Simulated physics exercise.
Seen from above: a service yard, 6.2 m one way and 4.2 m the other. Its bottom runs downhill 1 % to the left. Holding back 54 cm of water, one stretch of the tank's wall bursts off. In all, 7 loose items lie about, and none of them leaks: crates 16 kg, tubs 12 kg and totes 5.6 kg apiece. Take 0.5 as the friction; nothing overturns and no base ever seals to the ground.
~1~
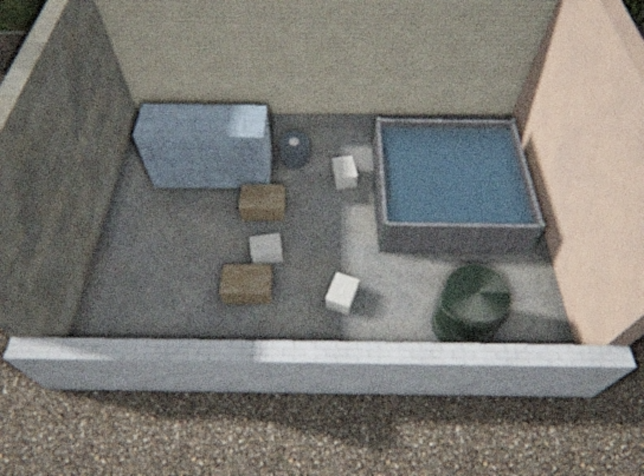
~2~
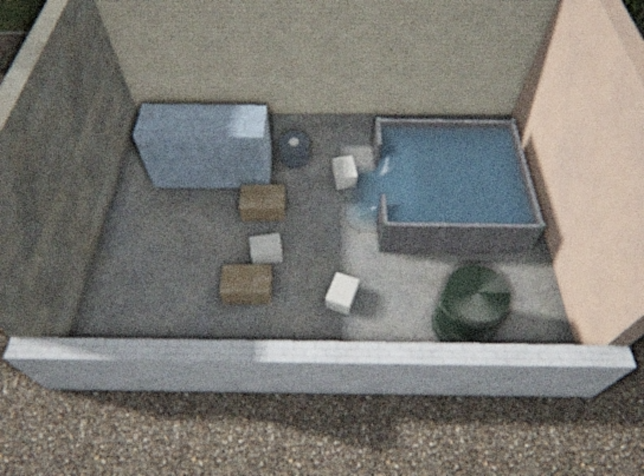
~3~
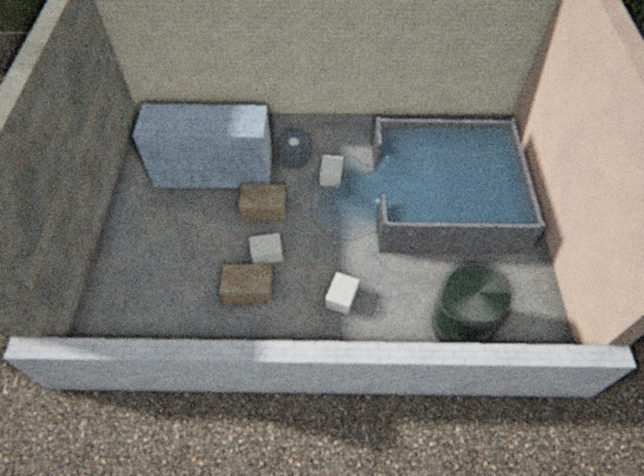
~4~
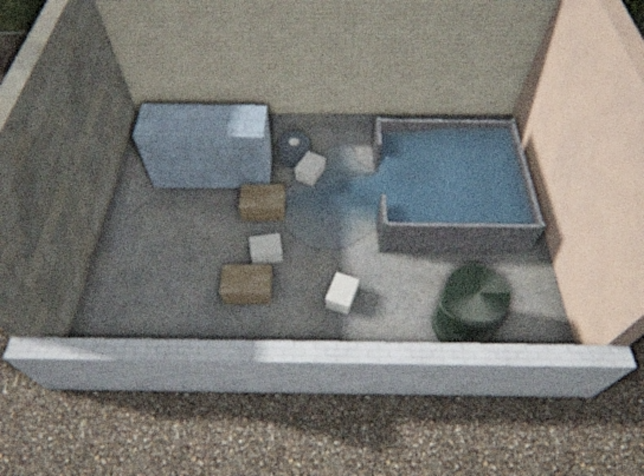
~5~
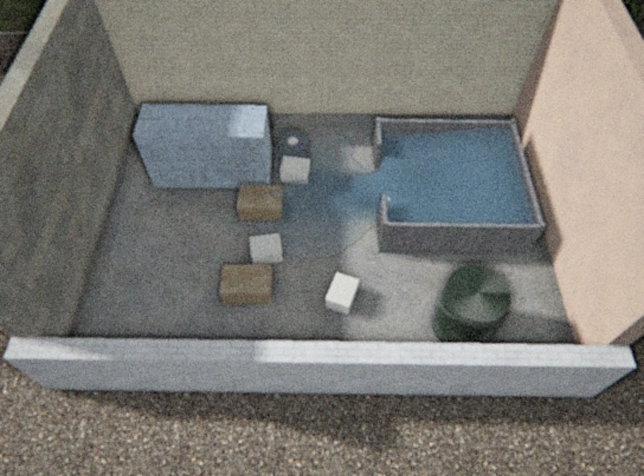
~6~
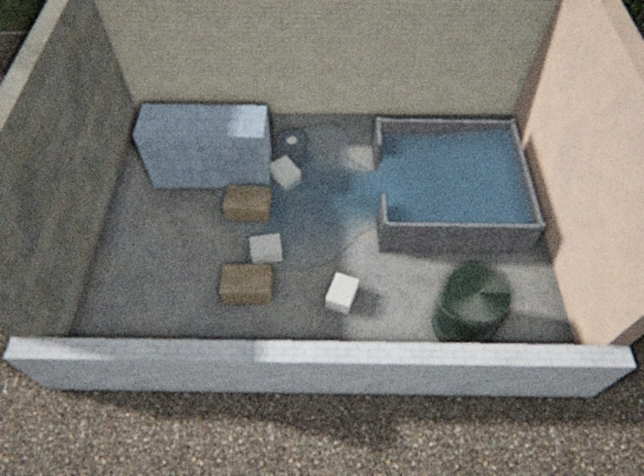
To begin with, a blue pool stands walled in at the right of a yard scattered with boxes. Part of its left wall gives way and water spreads leftward across the floor, pushing a white box left, turning it as it goes. Finally, a brown box beside it also shifts slightly left.
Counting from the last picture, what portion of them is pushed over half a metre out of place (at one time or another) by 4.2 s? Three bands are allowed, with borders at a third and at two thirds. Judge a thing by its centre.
That would be two thirds or more of them.
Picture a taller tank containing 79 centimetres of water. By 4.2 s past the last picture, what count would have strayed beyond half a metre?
With that change, 6 of them.
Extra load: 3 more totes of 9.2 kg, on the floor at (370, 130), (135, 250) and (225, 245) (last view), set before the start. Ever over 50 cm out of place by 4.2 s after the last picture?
Going through them in turn, I'd say not that far, beyond and beyond.
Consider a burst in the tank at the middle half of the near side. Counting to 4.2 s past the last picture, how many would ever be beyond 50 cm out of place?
Result: 3.
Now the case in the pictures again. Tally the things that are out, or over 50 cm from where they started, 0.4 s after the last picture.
At that moment it comes to 2.
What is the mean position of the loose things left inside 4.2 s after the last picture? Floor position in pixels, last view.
It works out to somewhere near (241, 256) on the floor.
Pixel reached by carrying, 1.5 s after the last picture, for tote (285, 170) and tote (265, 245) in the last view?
Around (166, 231) and (163, 273).
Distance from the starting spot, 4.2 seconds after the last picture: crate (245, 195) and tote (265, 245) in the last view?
Shifts in order: 250 cm; 100 cm.
Then, 0.4 s after the last picture 2 of 7 are over 50 cm from their spots; 1 afloat.
Then, 1.5 s after the last picture 4 of 7 are over 50 cm from their spots; 3 afloat.
Then, 2.8 s after the last picture 5 of 7 are over 50 cm from their spots; 5 afloat.
Then, 4.2 s after the last picture 5 of 7 are over 50 cm from their spots, and 5 have been at some point; 5 afloat.
